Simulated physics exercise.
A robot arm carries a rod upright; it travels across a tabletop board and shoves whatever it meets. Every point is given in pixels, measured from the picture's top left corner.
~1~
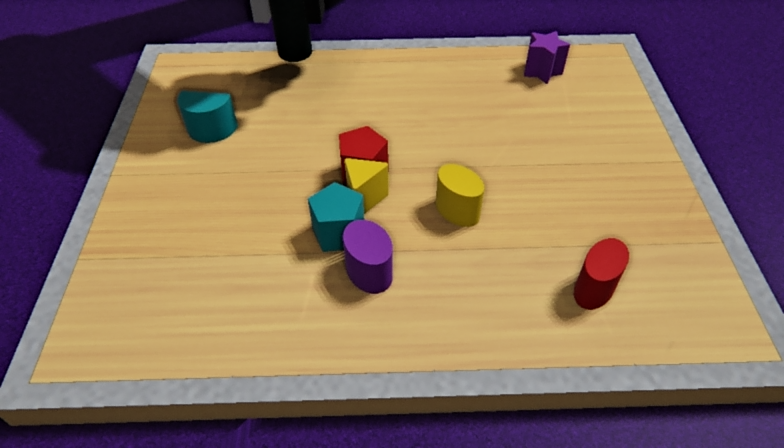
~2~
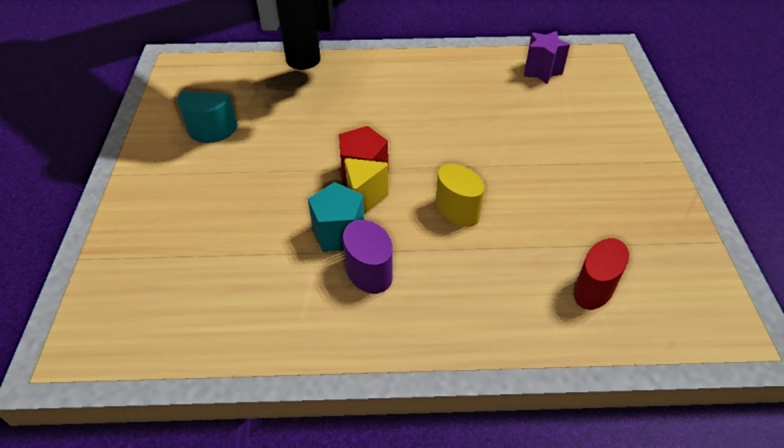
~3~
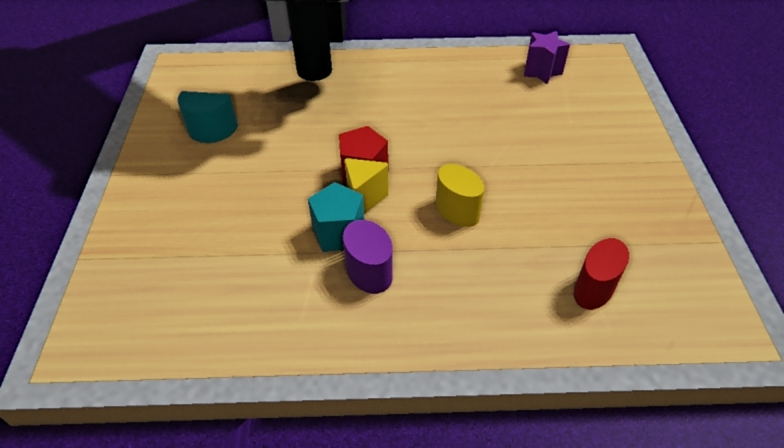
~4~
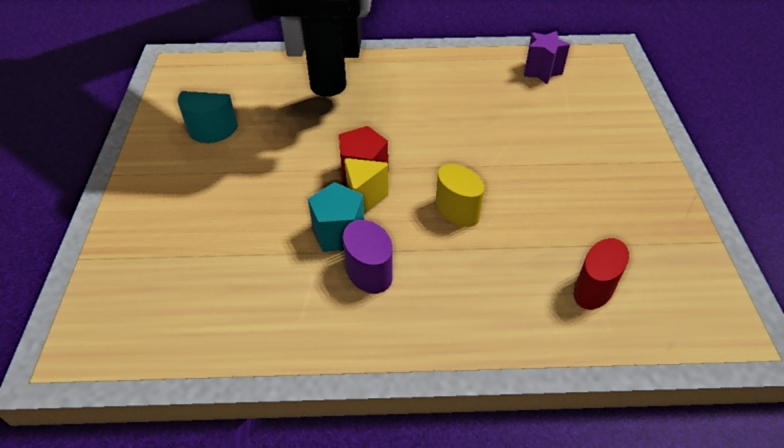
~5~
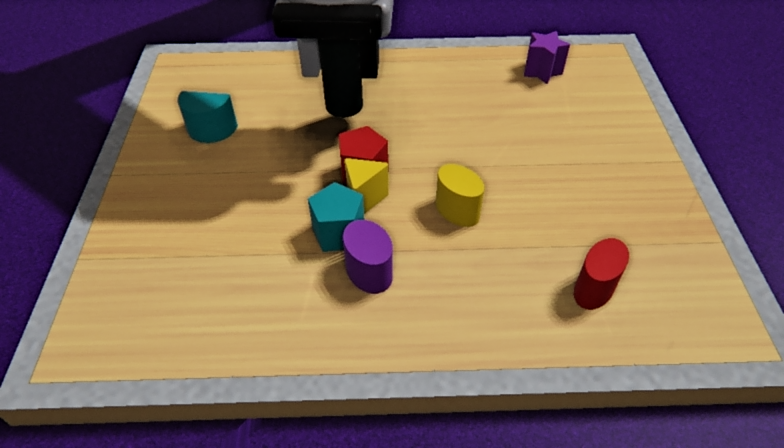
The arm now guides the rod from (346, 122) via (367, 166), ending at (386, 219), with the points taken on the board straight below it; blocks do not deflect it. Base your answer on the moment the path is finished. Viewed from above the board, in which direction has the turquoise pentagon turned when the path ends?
Rotation: Clockwise.
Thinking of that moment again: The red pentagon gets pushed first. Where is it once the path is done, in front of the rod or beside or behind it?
The block sits ahead of the rod.
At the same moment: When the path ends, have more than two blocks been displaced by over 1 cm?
I'd say yes.
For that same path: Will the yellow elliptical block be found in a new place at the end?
It seems not.
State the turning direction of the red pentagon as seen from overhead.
Bird's-eye view: Clockwise.
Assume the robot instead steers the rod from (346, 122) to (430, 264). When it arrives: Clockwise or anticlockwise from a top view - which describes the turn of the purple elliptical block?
Viewed from above: Anti-clockwise.
On the path given first. One third of the way, rod at (359, 135); red pentagon at (365, 148); yellow triangular block at (365, 174).
Two thirds of the way, rod at (373, 168); turquoise pentagon at (330, 212), turned 35° clockwise; red pentagon at (380, 184); yellow triangular block at (375, 214), turned 10° clockwise; purple elliptical block at (368, 255), turned 15° anticlockwise.
At the end, rod at (385, 204); turquoise pentagon at (327, 215), turned 50° clockwise; red pentagon at (384, 225), turned 35° clockwise; yellow triangular block at (358, 251), turned 35° clockwise; purple elliptical block at (363, 282), turned 65° anticlockwise; yellow elliptical block unmoved.
